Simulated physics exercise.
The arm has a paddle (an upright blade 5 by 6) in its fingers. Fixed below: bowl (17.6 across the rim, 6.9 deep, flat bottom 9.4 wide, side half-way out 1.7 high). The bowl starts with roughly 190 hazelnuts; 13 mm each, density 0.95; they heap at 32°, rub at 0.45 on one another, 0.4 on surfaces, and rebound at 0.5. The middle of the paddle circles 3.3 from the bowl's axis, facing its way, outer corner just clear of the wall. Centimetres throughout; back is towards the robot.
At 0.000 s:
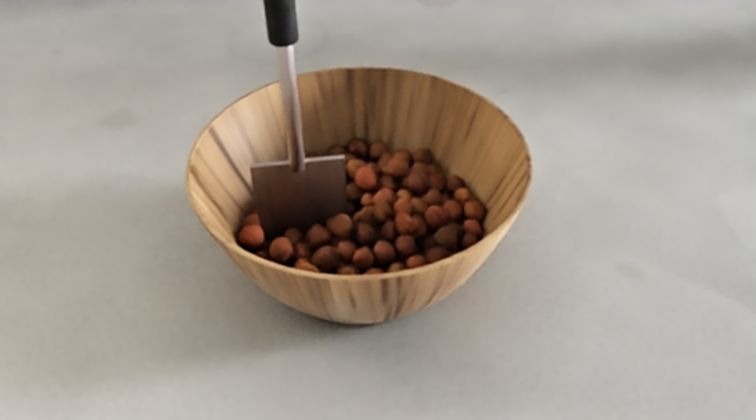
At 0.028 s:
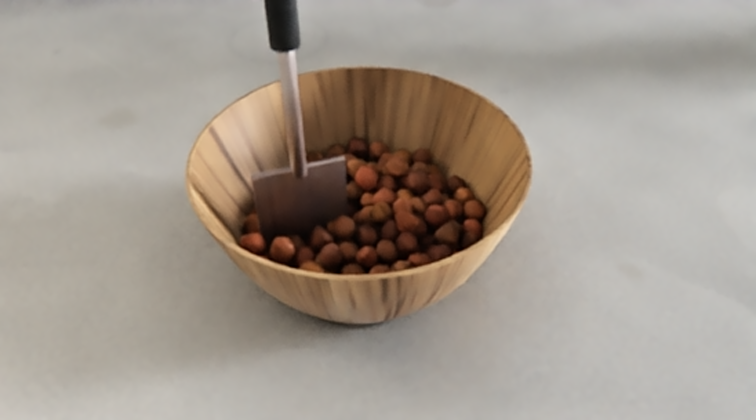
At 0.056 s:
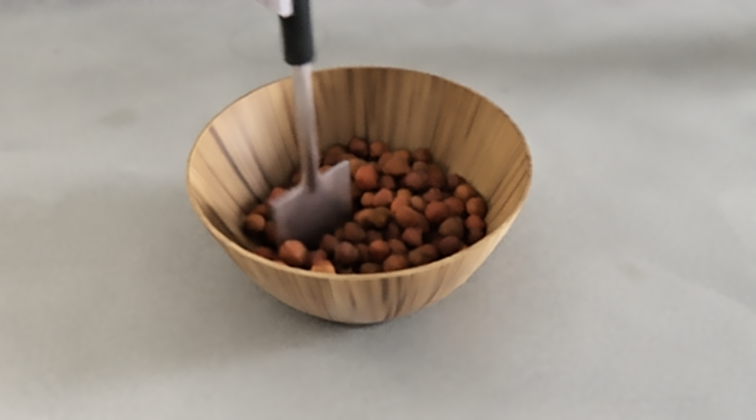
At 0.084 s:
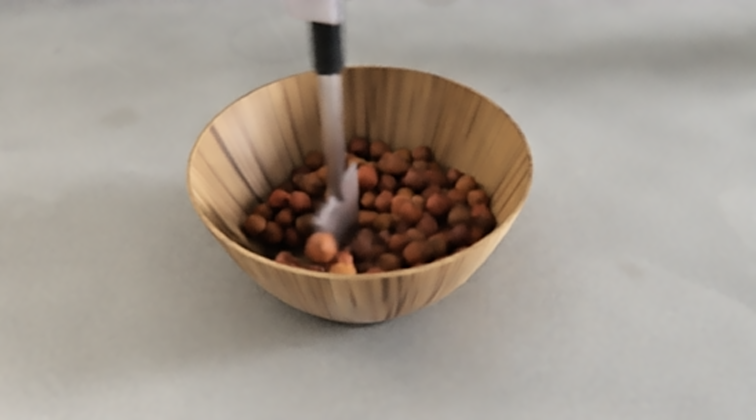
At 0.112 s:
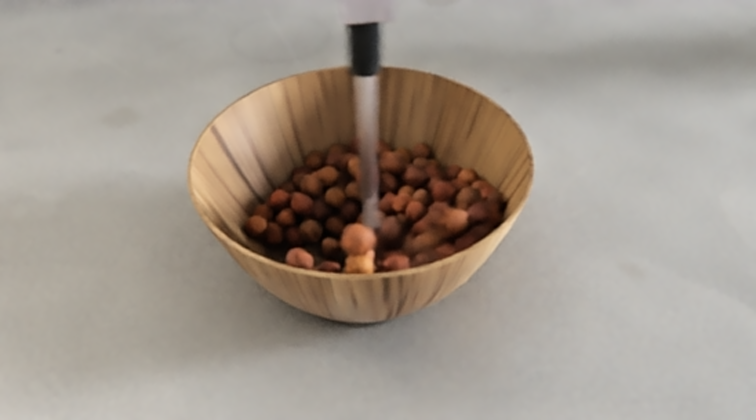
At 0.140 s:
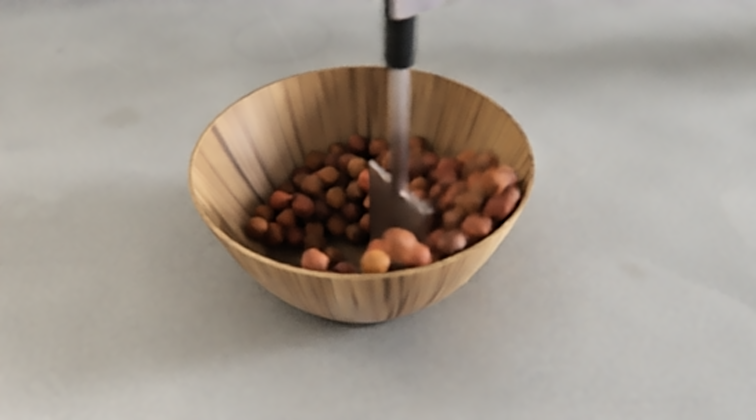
On a pale grey surface, a striped wooden bowl holds reddish-brown hazelnuts, with a black-handled paddle standing among them at the left. The paddle turns and sweeps along the near side towards the right, pushing nuts ahead of it, and they bunch higher against the right wall as the left side thins.
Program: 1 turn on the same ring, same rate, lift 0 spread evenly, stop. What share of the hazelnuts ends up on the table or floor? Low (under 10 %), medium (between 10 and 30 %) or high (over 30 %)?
Share on the table or floor: Medium (between 10 and 30 %).
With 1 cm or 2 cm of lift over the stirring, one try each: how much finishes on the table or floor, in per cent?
About 20 and 15 per cent.
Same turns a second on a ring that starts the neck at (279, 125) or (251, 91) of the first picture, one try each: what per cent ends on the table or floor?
Some 25 and 0 per cent.
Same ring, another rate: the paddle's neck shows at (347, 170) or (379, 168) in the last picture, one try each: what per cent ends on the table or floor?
Some 5 and 15 per cent.
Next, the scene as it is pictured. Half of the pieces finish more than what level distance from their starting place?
Roughly 8 cm.
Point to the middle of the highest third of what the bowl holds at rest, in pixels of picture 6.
Around (314, 255).
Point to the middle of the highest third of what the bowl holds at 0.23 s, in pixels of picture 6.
At about (449, 116).
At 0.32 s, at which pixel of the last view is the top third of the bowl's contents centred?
Near (291, 103).
After 0.23 s, 206° round, highest piece 10 above the table; 185 in the bowl, 7 in flight or on the tool.
After 0.32 s, 296° round, highest piece 12 above the table; 175 in the bowl, 6 on the table or floor, 11 in flight or on the tool.
After 0.57 s, 0° round, highest piece 5 above the table; 162 in the bowl, 30 on the table or floor.
After 1.27 s, 0° round, highest piece 5 above the table; 162 in the bowl, 30 on the table or floor.
At rest, 162 in the bowl, 30 on the table or floor. That is 16 % on the table or floor.
